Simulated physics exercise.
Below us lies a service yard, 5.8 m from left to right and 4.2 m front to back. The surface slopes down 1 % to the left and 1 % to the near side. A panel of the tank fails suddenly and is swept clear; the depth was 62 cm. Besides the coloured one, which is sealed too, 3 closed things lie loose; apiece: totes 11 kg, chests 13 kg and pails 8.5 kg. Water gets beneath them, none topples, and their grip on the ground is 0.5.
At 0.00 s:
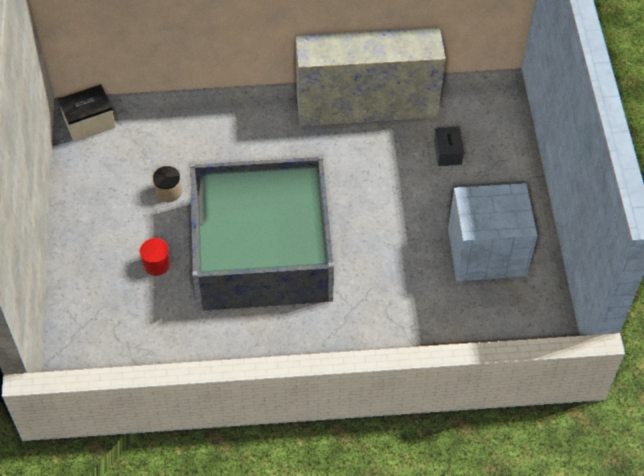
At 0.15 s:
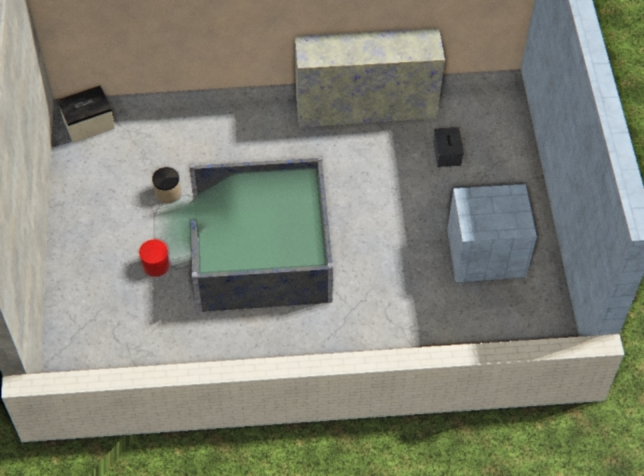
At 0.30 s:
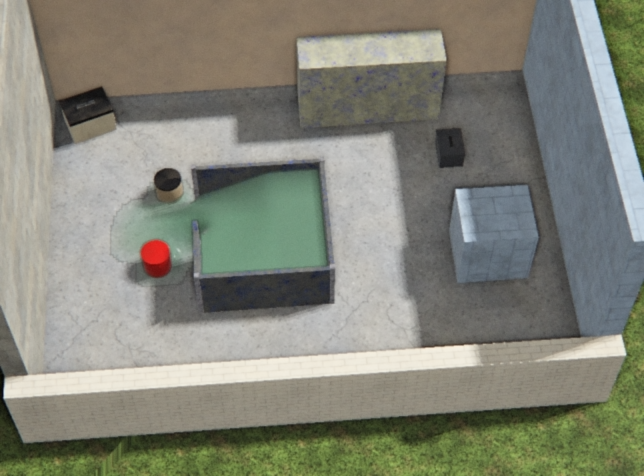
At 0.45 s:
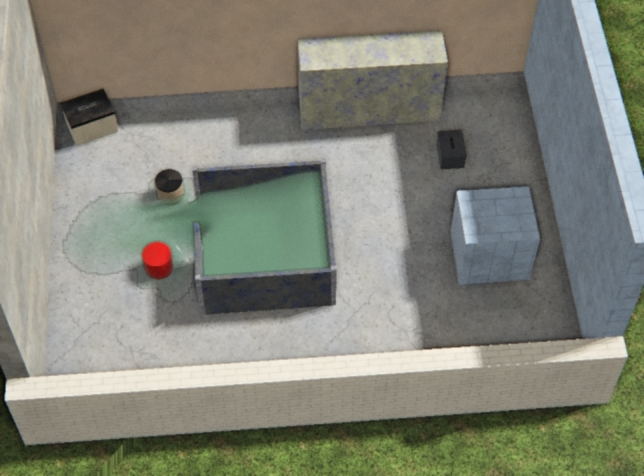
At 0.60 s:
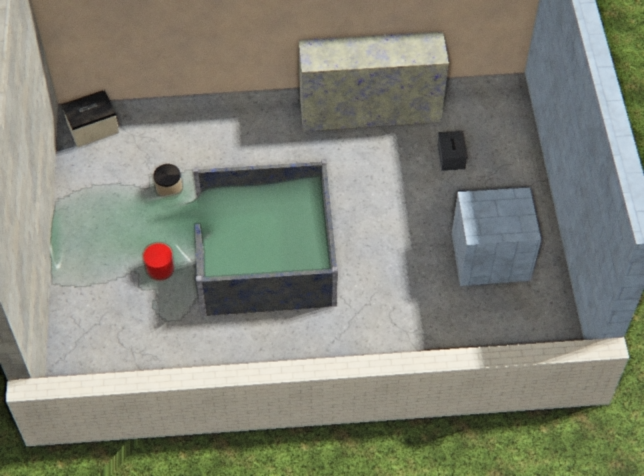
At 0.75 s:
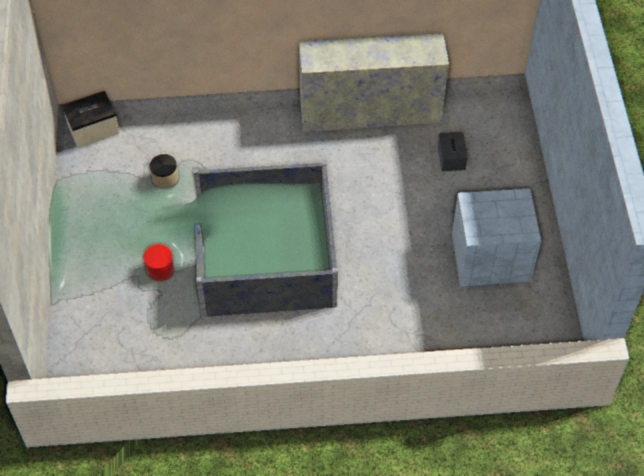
Green water pouring from the left side of a square tank, spreading around a red pail and reaching the left wall.
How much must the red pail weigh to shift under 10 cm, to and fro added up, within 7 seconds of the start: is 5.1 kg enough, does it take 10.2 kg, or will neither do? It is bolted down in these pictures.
Verdict: Neither weight holds it.
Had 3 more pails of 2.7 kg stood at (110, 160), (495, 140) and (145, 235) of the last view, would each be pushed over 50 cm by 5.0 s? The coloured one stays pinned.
In turn: Over, less, over.
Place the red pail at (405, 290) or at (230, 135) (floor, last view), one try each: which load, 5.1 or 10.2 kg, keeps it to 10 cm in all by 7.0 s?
In turn: The smaller is enough; neither is enough.
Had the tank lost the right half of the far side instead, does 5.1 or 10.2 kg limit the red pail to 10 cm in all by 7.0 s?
In that case the lower weight is enough.
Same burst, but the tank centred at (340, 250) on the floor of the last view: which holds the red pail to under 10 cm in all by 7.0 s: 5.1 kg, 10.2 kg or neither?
Then neither load is enough.
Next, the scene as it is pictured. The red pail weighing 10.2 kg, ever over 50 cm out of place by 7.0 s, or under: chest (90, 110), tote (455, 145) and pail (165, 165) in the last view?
In that order: Past it, short of it, past it.
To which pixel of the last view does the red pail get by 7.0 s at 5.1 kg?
Near (127, 294).
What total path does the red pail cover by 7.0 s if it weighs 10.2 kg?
Some 20 cm in all.
After 1.4 s the red pail would be 56 cm from its start with 5.1 kg and 19 cm from its start with 10.2 kg; 4 cm of water round it then.
After 3.1 s the red pail would be 58 cm from its start with 5.1 kg and 20 cm from its start with 10.2 kg; 2 cm of water round it then.
After 4.9 s the red pail would be 58 cm from its start with 5.1 kg and 20 cm from its start with 10.2 kg; 3 cm of water round it then.
After 7.0 s the red pail would be 58 cm from its start with 5.1 kg and 20 cm from its start with 10.2 kg; 4 cm of water round it then.
